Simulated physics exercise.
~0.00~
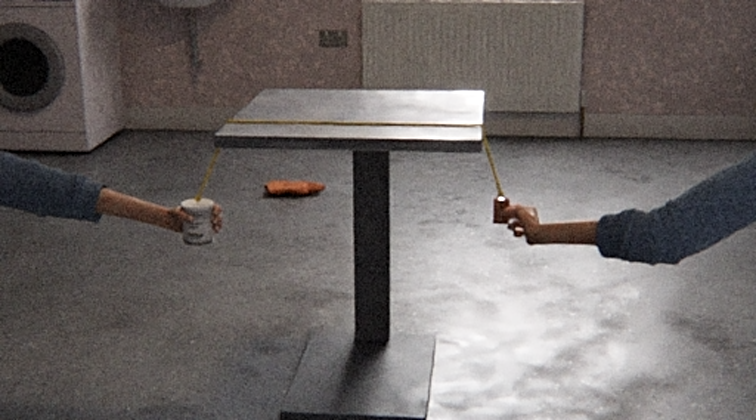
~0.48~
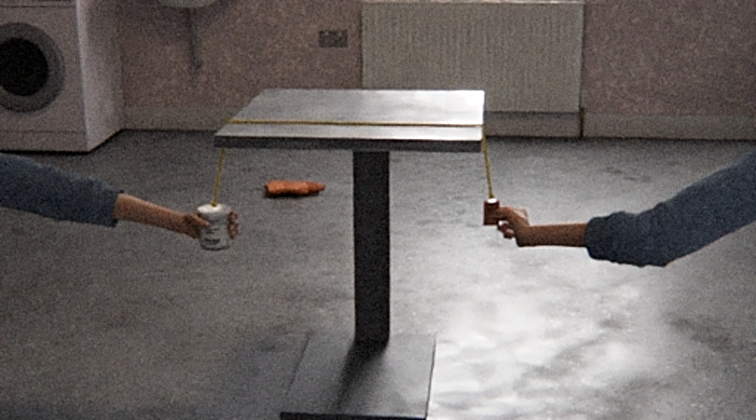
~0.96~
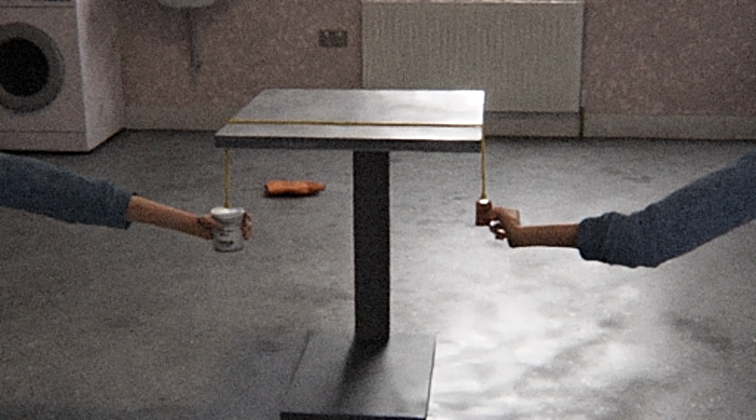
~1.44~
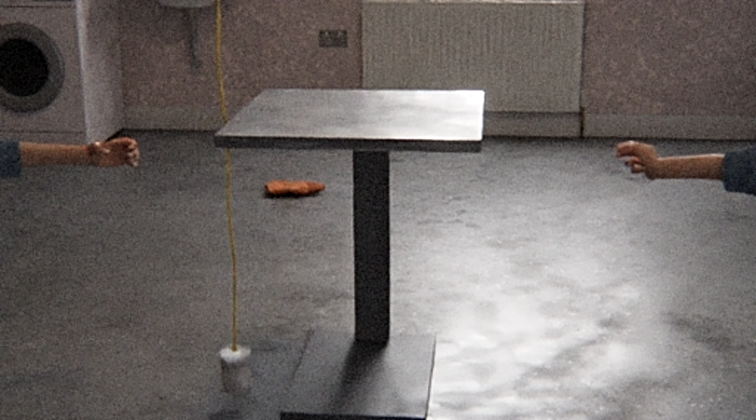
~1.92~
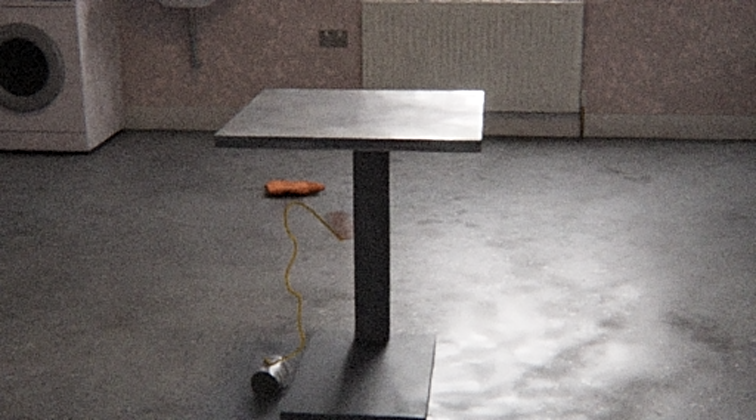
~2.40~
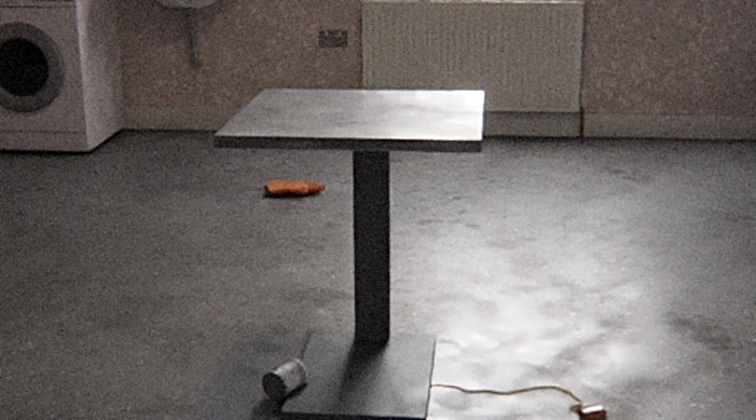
Two hands held a white tin and a small reddish-brown box at opposite ends of a yellow cord draped over a table, then let go. The tin dropped on the left, pulling the cord over, and both ended up on the floor.
